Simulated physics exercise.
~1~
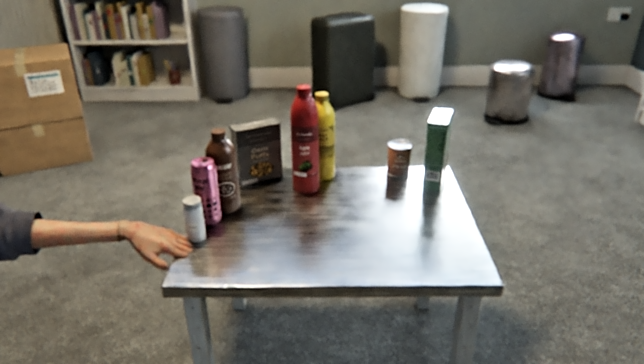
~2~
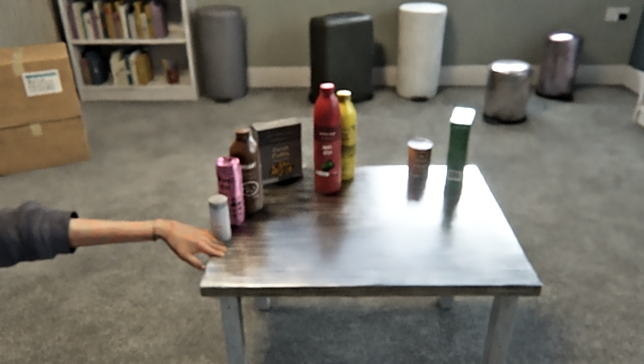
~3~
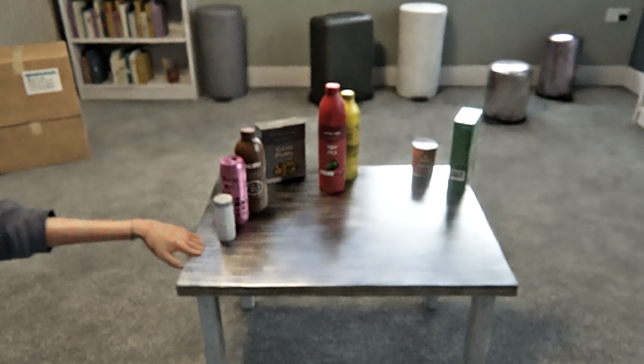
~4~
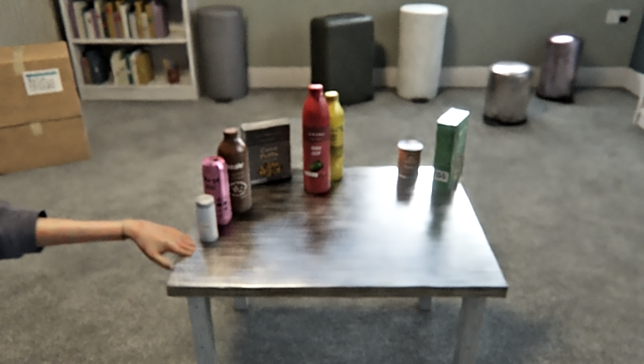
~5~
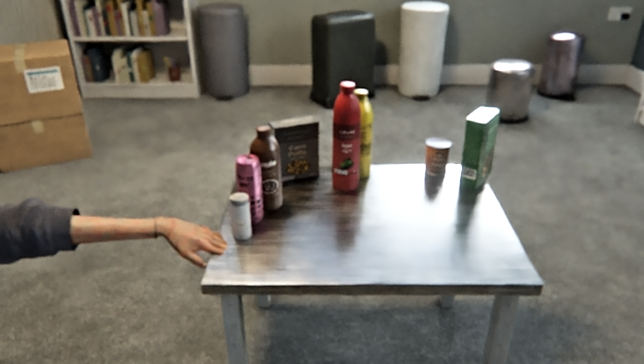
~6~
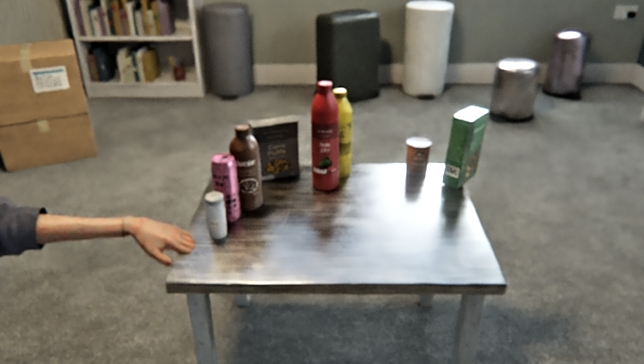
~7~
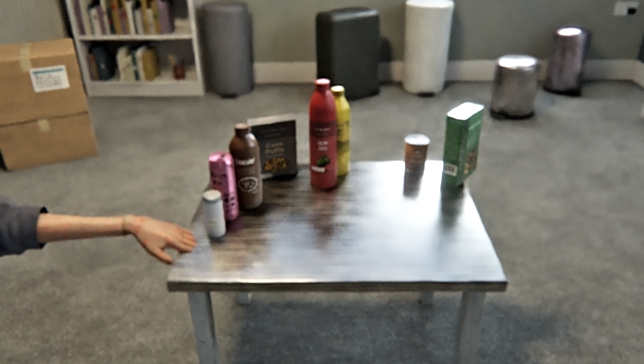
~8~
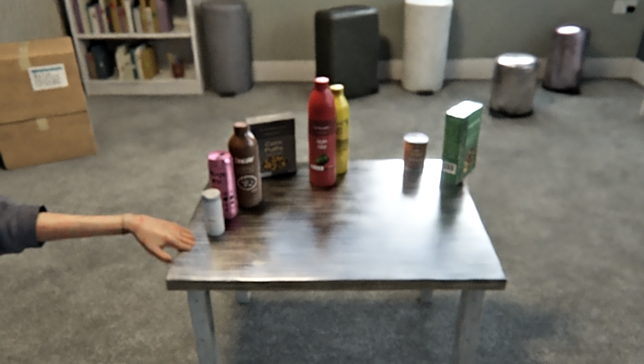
Hand shoving a small table right and left repeatedly, bottles, cans and packets shifting slightly but all staying upright on top.
